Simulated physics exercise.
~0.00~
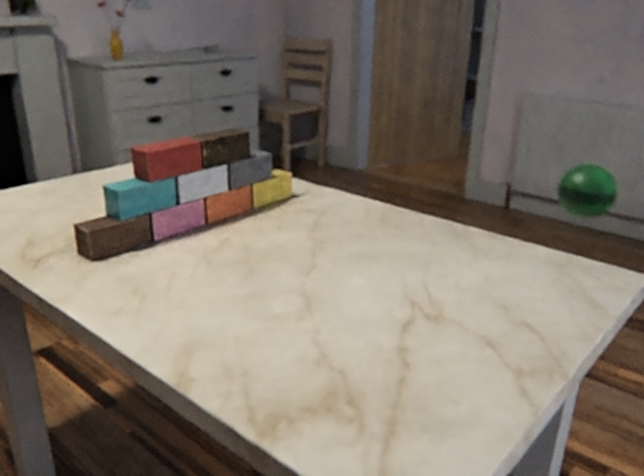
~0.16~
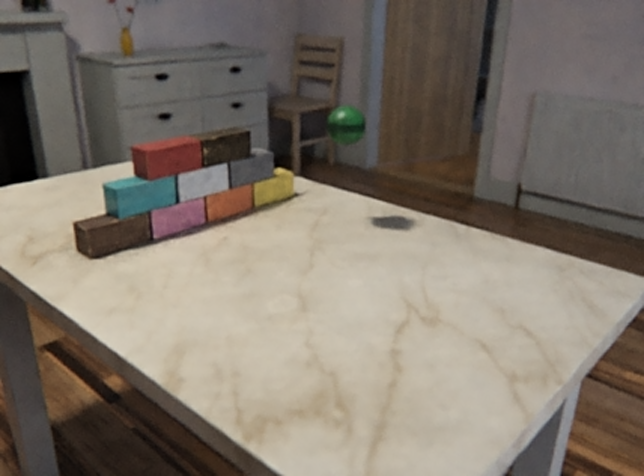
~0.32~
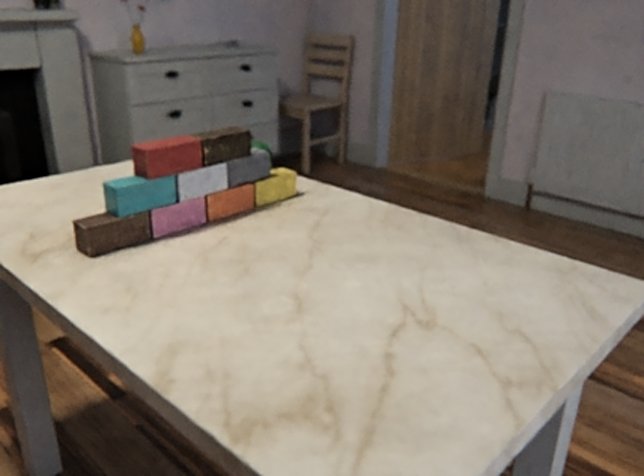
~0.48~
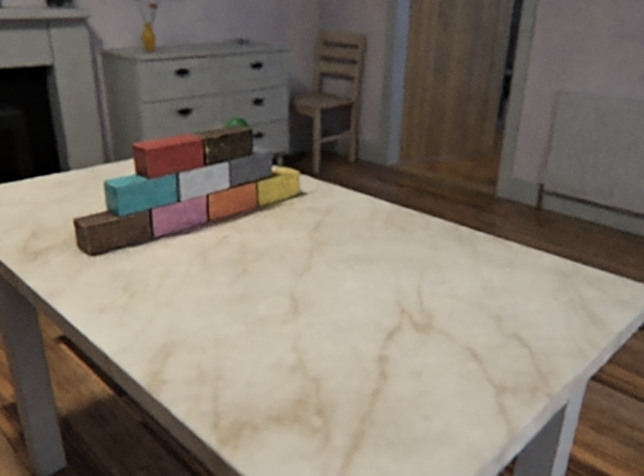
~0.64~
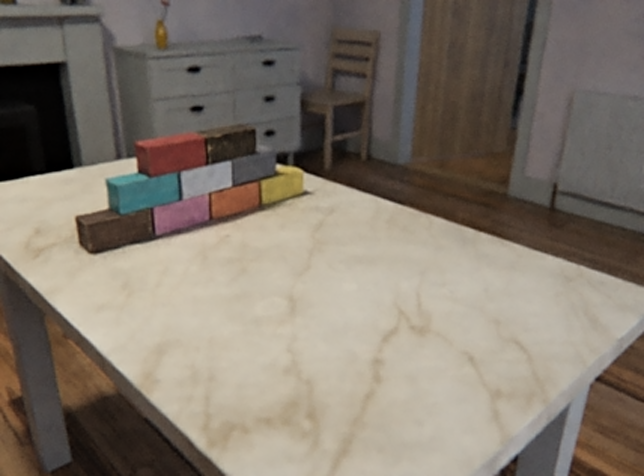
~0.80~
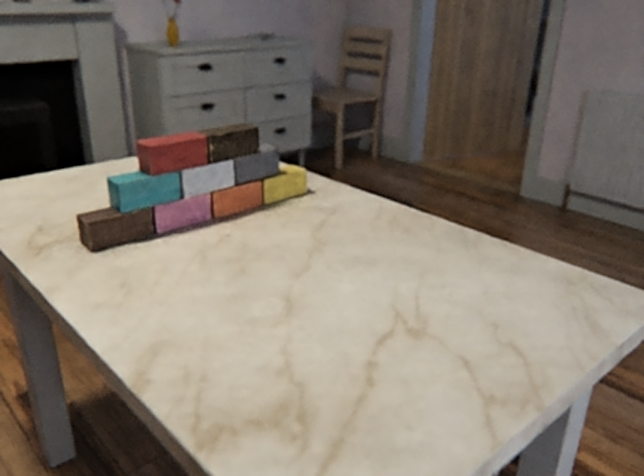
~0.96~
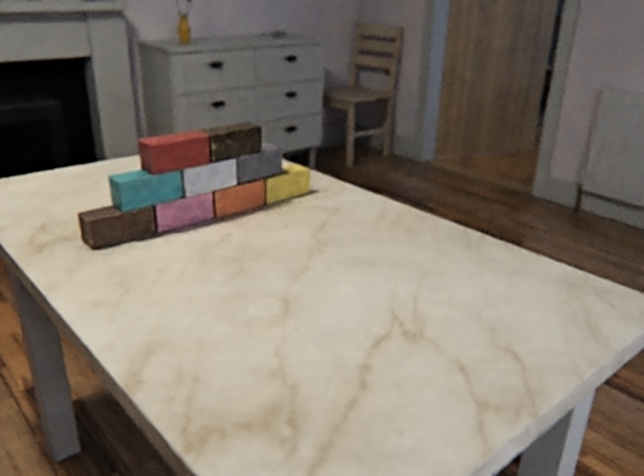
The video shows a green ball flying in from the right over a marble-topped table toward a stepped stack of colored blocks, dropping behind it, briefly rising into view above the top row, then disappearing from sight while the stack stays standing and the camera drifts slightly.
